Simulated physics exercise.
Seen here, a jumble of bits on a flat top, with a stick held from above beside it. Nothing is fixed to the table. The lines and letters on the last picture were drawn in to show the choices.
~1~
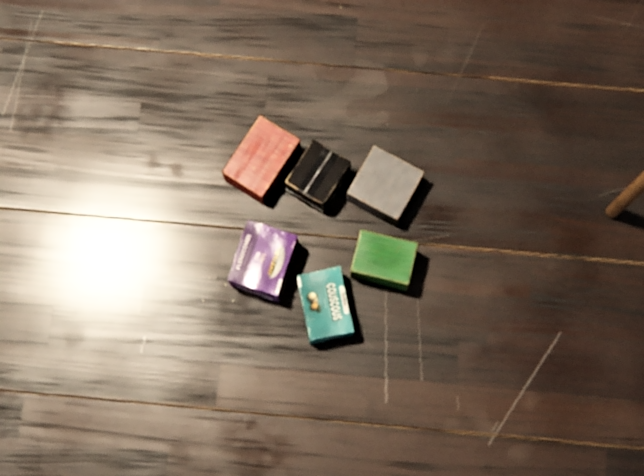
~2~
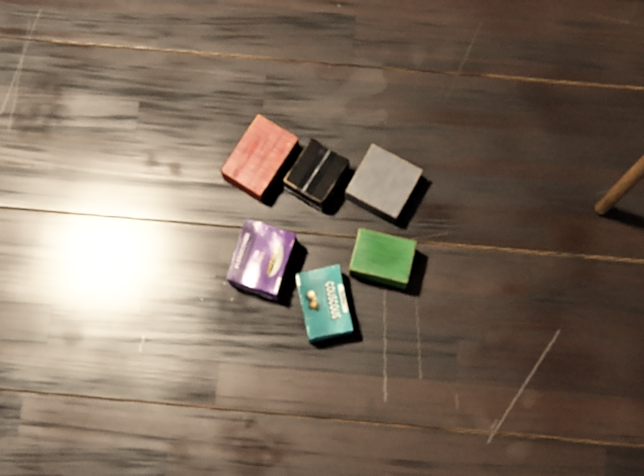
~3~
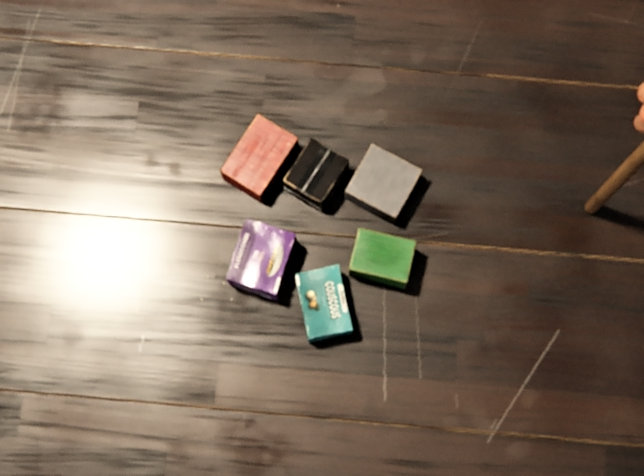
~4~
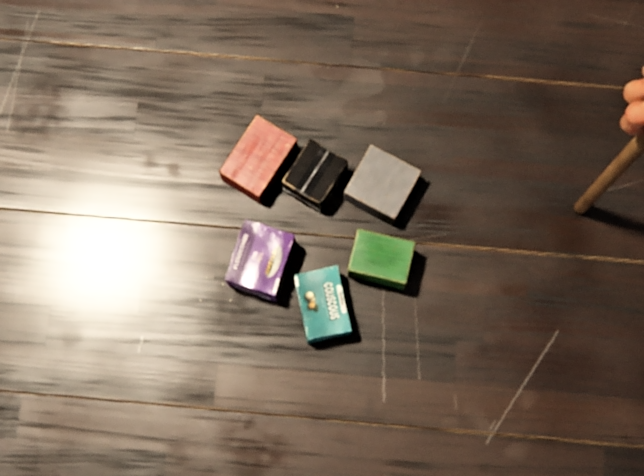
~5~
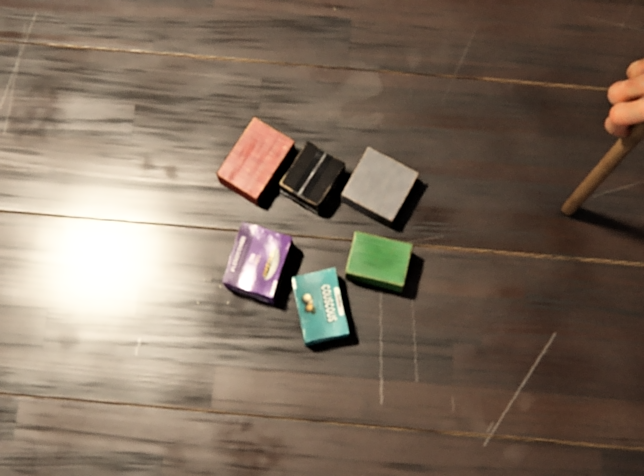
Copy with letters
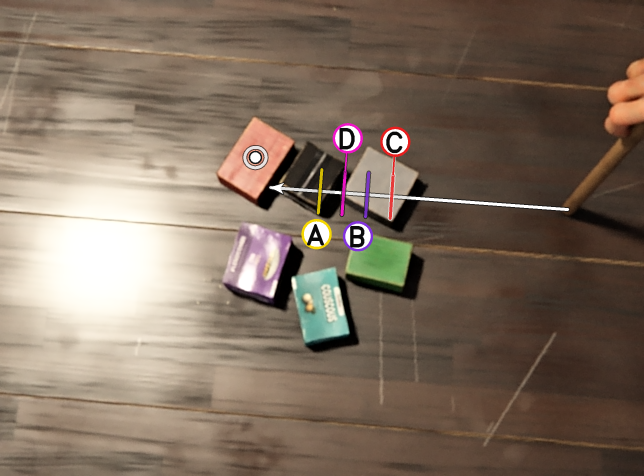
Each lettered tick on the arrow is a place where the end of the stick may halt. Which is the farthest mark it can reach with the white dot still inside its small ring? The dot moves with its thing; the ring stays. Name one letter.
Stop at C.
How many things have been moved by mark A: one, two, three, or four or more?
In all, three.
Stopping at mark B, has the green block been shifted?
By then, no.
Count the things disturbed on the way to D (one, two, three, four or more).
It has moved three.
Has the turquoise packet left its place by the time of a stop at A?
No.
On the marked copy, A at (320, 191); B at (367, 195); C at (392, 197); D at (344, 193); the arrow from (568, 210) to (270, 188); the white dot at (255, 157).
Following C. Soon after the start, foot of the stick (503, 206).
Later, foot of the stick (439, 200).
In the end, foot of the stick (392, 197); grey block (357, 183); black box (301, 175); the dot is still in its ring.
As for the rest, A shifts the dotted thing to (189, 143); B shifts the dotted thing to (232, 156); D shifts the dotted thing to (210, 150).
